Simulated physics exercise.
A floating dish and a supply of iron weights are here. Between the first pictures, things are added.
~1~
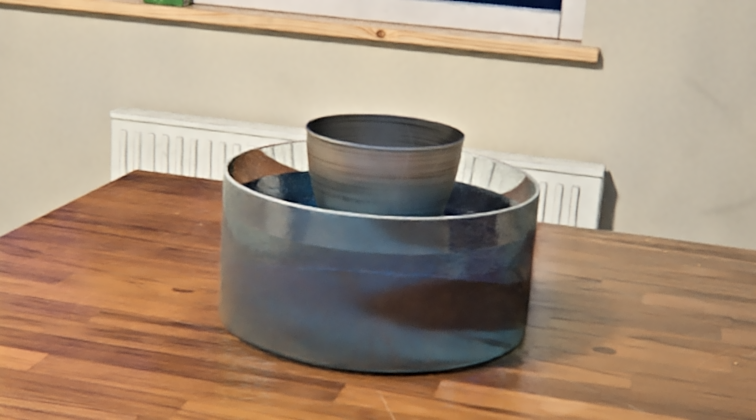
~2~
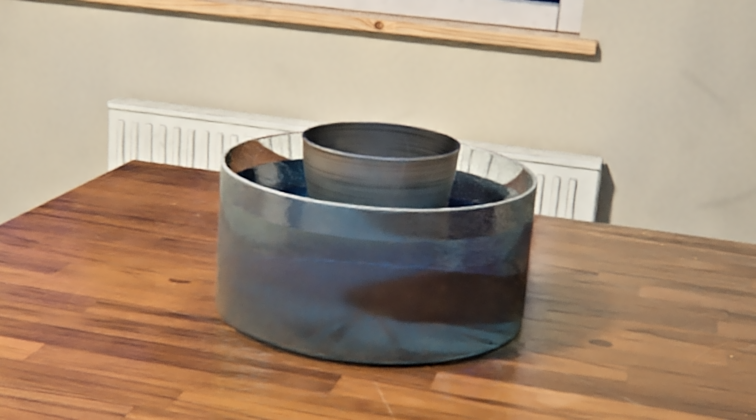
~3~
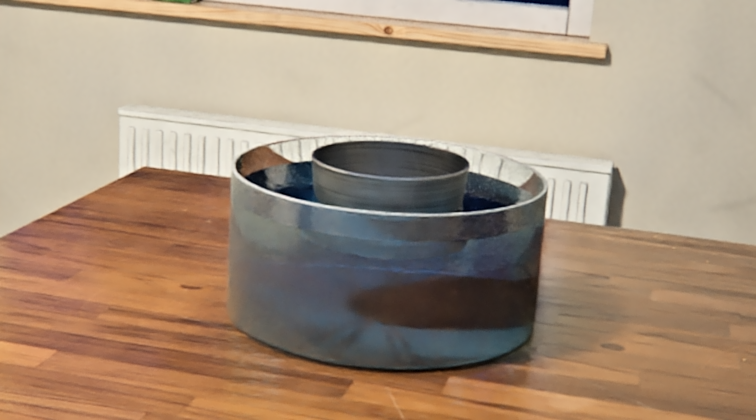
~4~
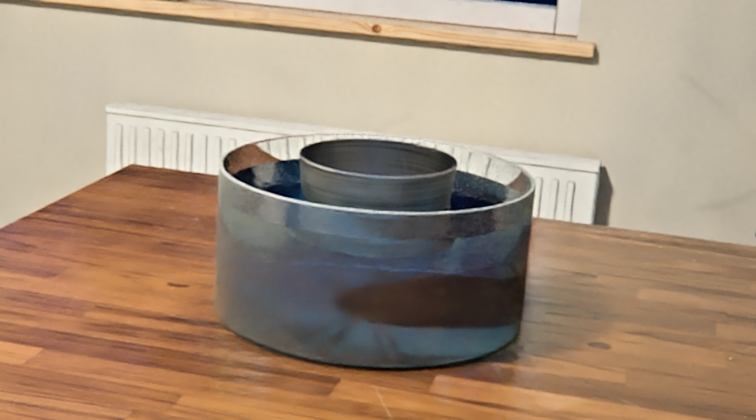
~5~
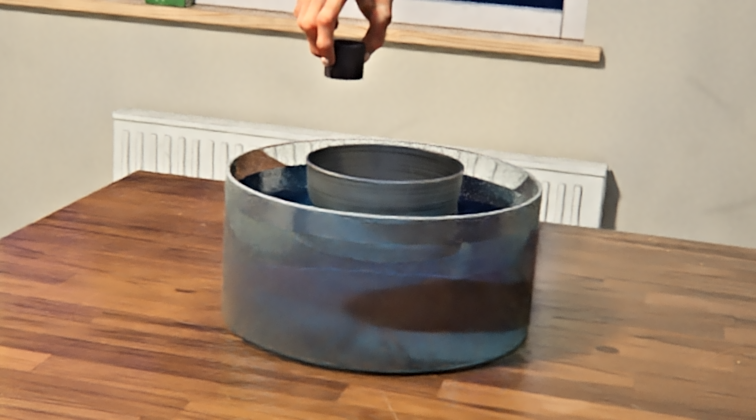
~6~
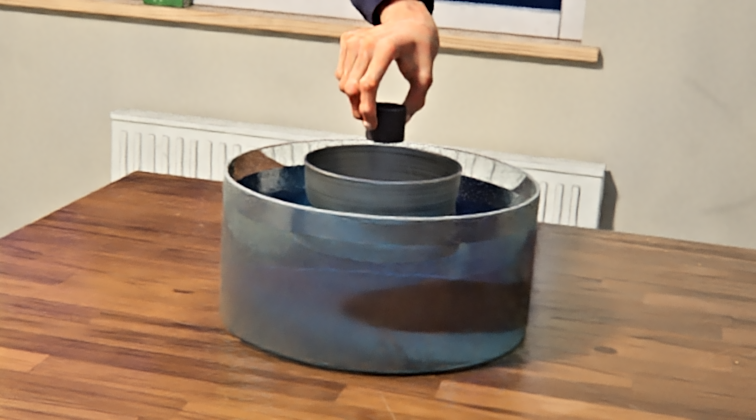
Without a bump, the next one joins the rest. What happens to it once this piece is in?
It ends up still floating.
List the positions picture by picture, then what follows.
The first picture shows dish (385, 132) empty; most of its side above the surface.
The second picture shows dish (381, 140) with one aboard; about two thirds of its side above the surface.
The third picture shows dish (391, 160) with two aboard; about half of its side above the surface.
The fourth picture shows dish (379, 158) with two aboard; about half of its side above the surface.
The fifth picture shows dish (385, 163) with two aboard; about half of its side above the surface; the next iron weight in the hand at (345, 60).
The sixth picture shows dish (383, 164) with two aboard; about half of its side above the surface; the next iron weight in the hand at (386, 123).
Soon after, the iron weight is in and the dish dips.
Later, it steadies; about a third of its side above the surface.
In the end, the dish floats; about a third of its side above the surface.
